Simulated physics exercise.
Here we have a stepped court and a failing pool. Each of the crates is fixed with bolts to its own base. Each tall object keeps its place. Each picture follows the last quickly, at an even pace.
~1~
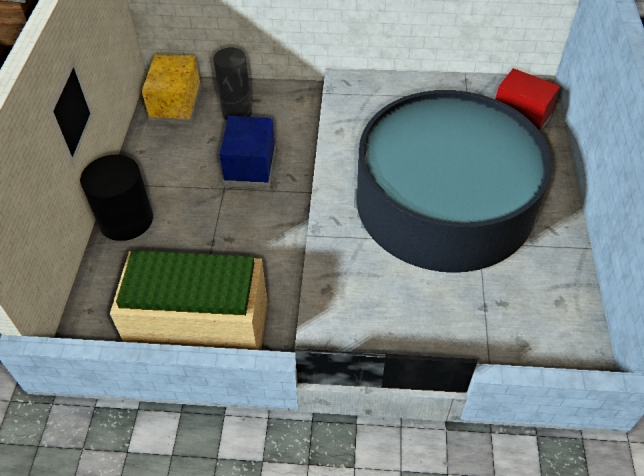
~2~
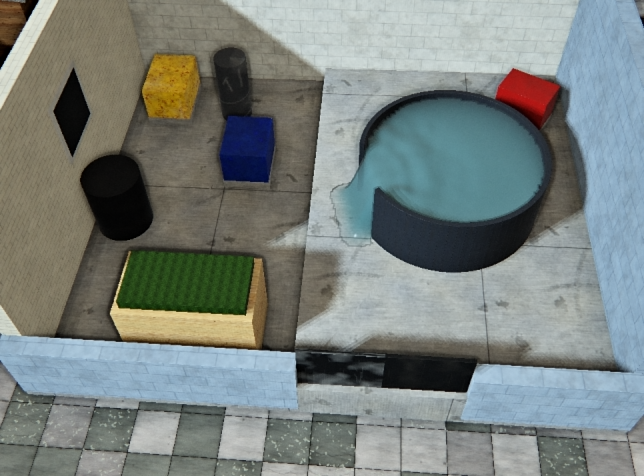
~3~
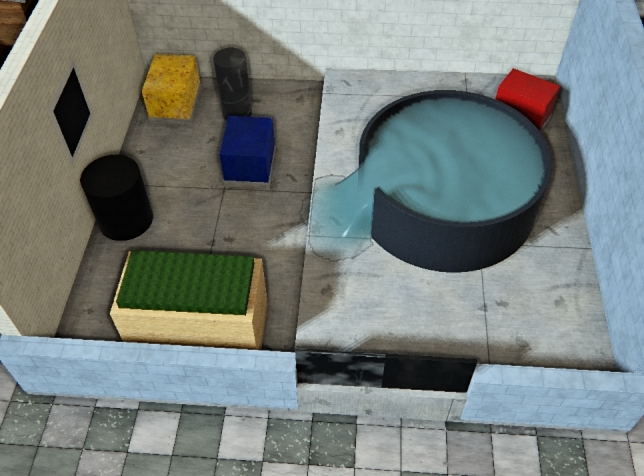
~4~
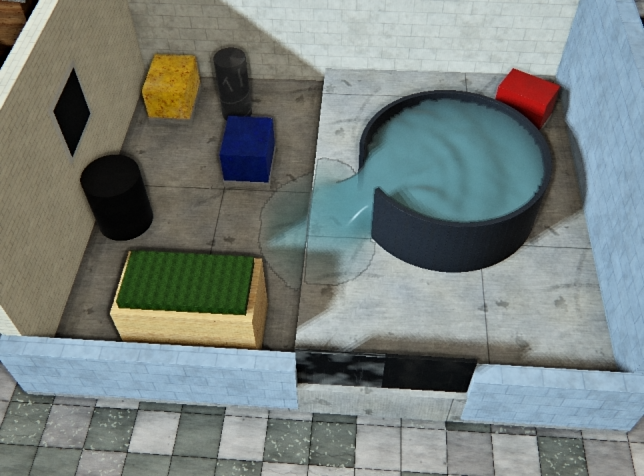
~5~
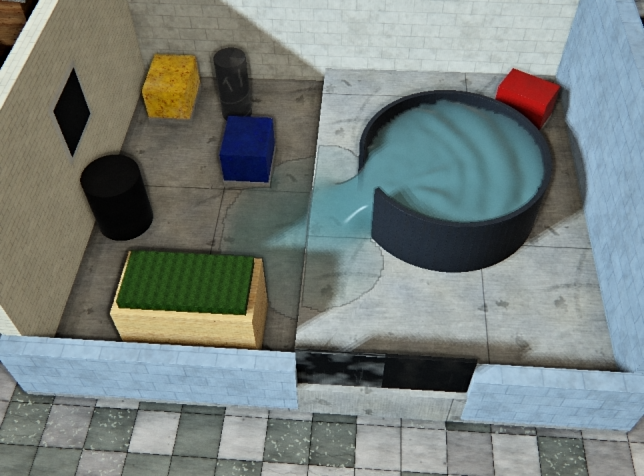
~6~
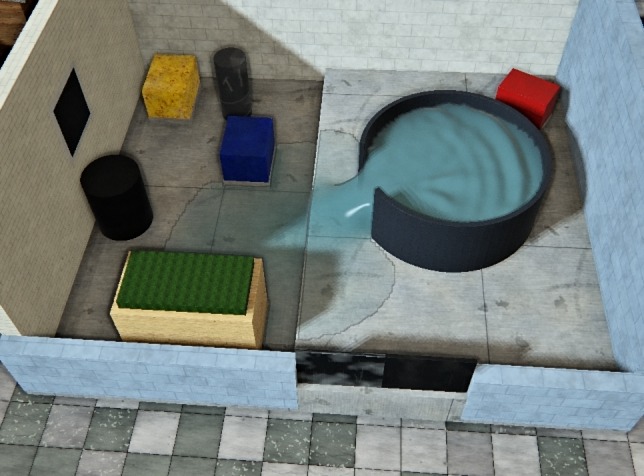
In a walled court with a stepped floor, a round dark pool holds still, blue-green water near a red block. A gap opens in the pool's left side and water pours out, rippling behind it. The spill spreads left across the floor, thinning as it passes between the blue block and the green-topped box.
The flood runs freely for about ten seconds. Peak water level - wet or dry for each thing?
The blue crate is reached, the yellow crate is reached, the red crate is never reached.
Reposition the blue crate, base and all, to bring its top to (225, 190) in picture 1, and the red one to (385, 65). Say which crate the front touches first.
Blue one.
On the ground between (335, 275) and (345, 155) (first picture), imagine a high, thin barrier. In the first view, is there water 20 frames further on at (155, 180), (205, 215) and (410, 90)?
One by one: Spared, spared, soaked.
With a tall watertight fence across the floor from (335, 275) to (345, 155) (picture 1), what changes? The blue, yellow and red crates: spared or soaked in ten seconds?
Blue crate: Untouched, yellow crate: Untouched, red crate: Reached.
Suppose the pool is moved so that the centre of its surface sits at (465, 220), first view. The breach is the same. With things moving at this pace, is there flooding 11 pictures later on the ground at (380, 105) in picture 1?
My call is that the spot is left unwetted.
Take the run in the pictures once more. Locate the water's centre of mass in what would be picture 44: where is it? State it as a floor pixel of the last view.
Roughly at (270, 215).
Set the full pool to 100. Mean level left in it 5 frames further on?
Somewhere near 72 %, give or take.
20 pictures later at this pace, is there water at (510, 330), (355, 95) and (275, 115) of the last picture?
In turn: Not flooded, clear, under water.
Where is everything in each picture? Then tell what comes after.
The first frame shows still water in the pool at (454, 157).
In the second frame, the front is at (343, 188), out from the gap at (364, 199).
In the third frame, the front is at (314, 186), out from the gap at (364, 200).
In the fourth frame, the front is at (264, 241), out from the gap at (364, 201).
In the fifth frame, water pours out at (364, 200) and has run to a hidden place.
In the sixth frame, the front is at a hidden place, out from the gap at (364, 200).
A moment on, water covers 35 % of the floor; the blue crate water round its plinth, the yellow crate not reached, the red crate not reached.
Next, water covers 45 % of the floor; the blue crate water round its plinth, the yellow crate water round its plinth, the red crate not reached.
Then, water covers 50 % of the floor; the blue crate water round its plinth, the yellow crate water round its plinth, the red crate not reached.
Later, water covers 65 % of the floor; the blue crate water round its plinth, the yellow crate water round its plinth, the red crate not reached.
In the end, water covers 55 % of the floor; the blue crate was topped, the yellow crate was topped, the red crate stayed above the water.
